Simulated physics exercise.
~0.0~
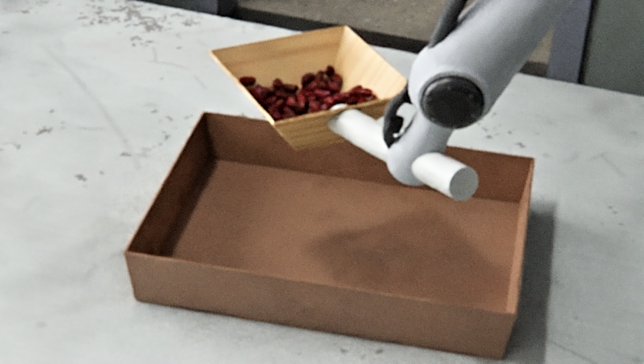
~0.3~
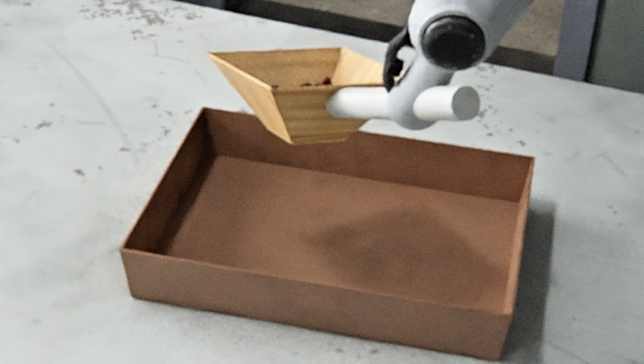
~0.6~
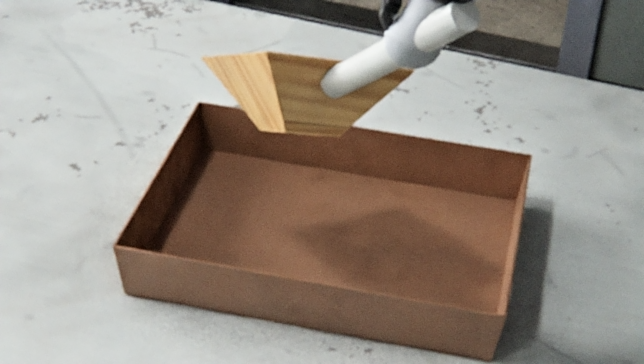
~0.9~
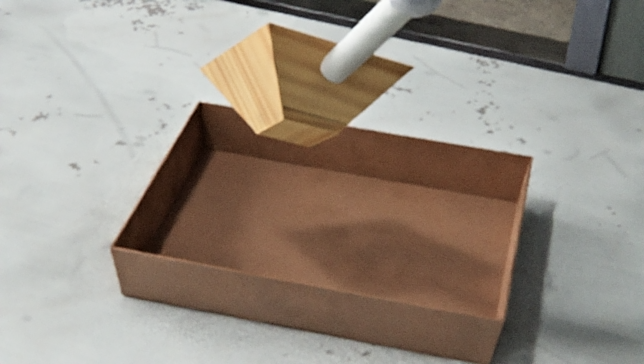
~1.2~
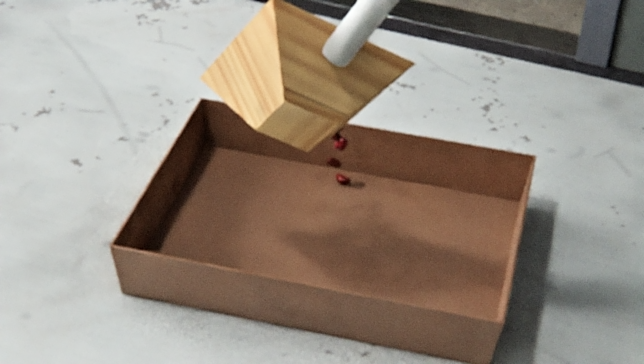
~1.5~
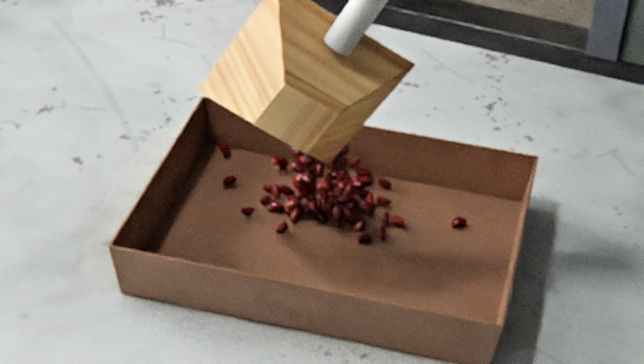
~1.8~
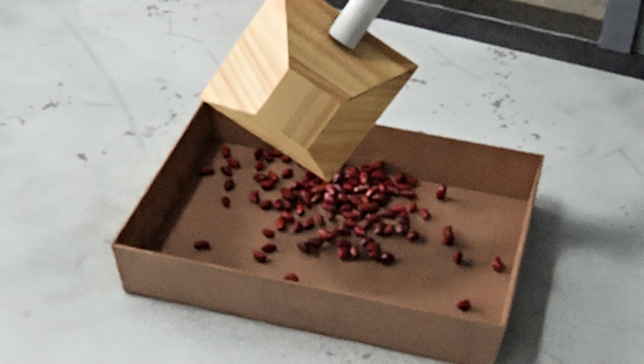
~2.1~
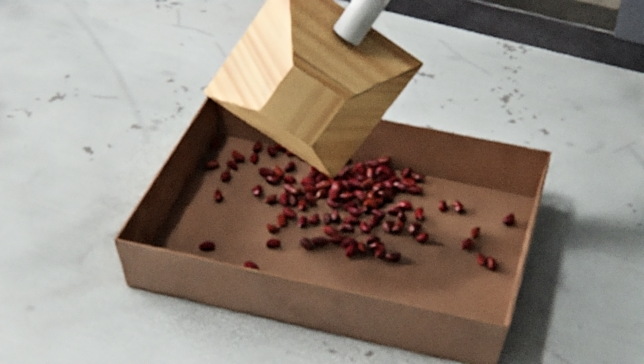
A robot arm tips a wooden scoop, spilling red beans that scatter across a brown tray.
